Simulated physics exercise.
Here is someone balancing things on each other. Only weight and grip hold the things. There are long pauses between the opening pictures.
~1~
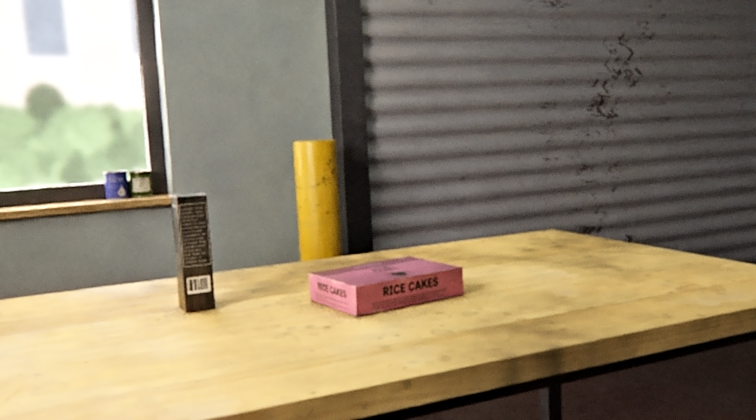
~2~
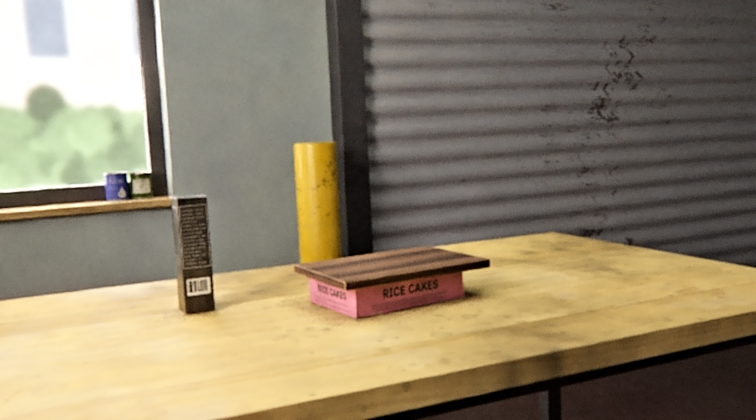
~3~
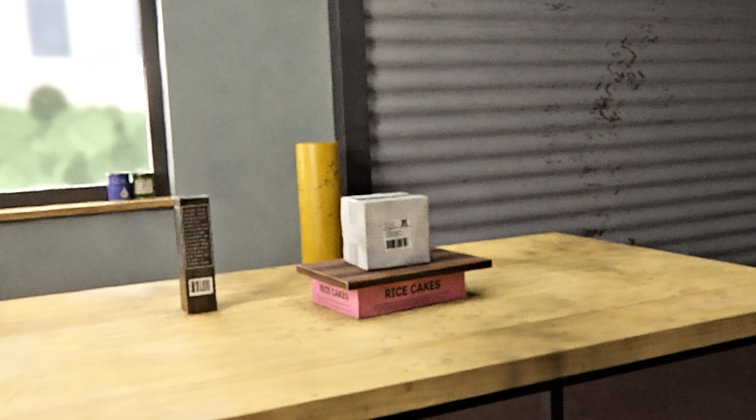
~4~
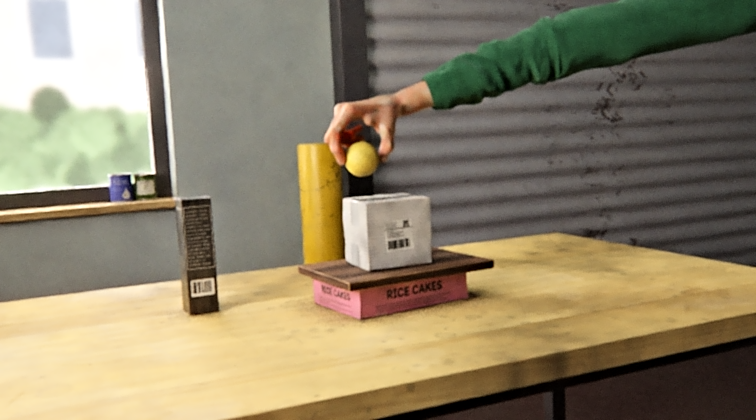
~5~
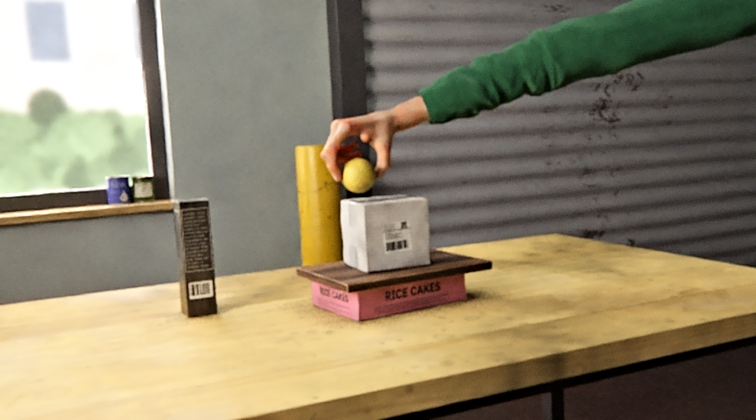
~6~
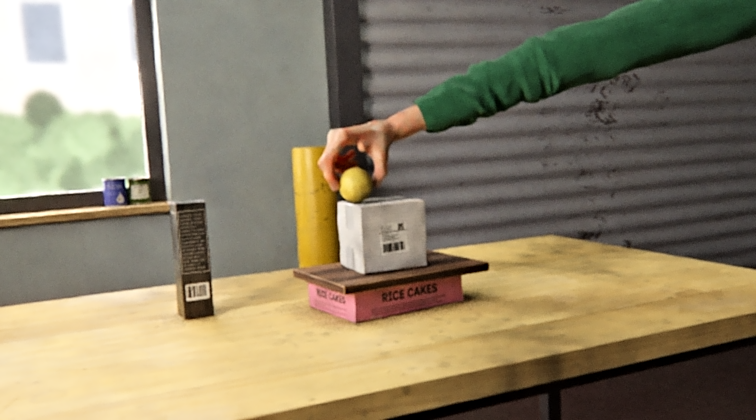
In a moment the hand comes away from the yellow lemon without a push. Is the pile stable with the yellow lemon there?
In the end the pile keeps its balance.
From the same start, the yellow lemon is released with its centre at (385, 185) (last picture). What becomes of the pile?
Then it keeps its balance.
Then, 0.20 s later than the last frame, all is still.
Then, 0.40 s later than the last frame, yellow lemon resting near (355, 186).
When it is over, all 5 as before. End places, in pixels of the last picture, yellow lemon near (355, 186). The pile stays up.
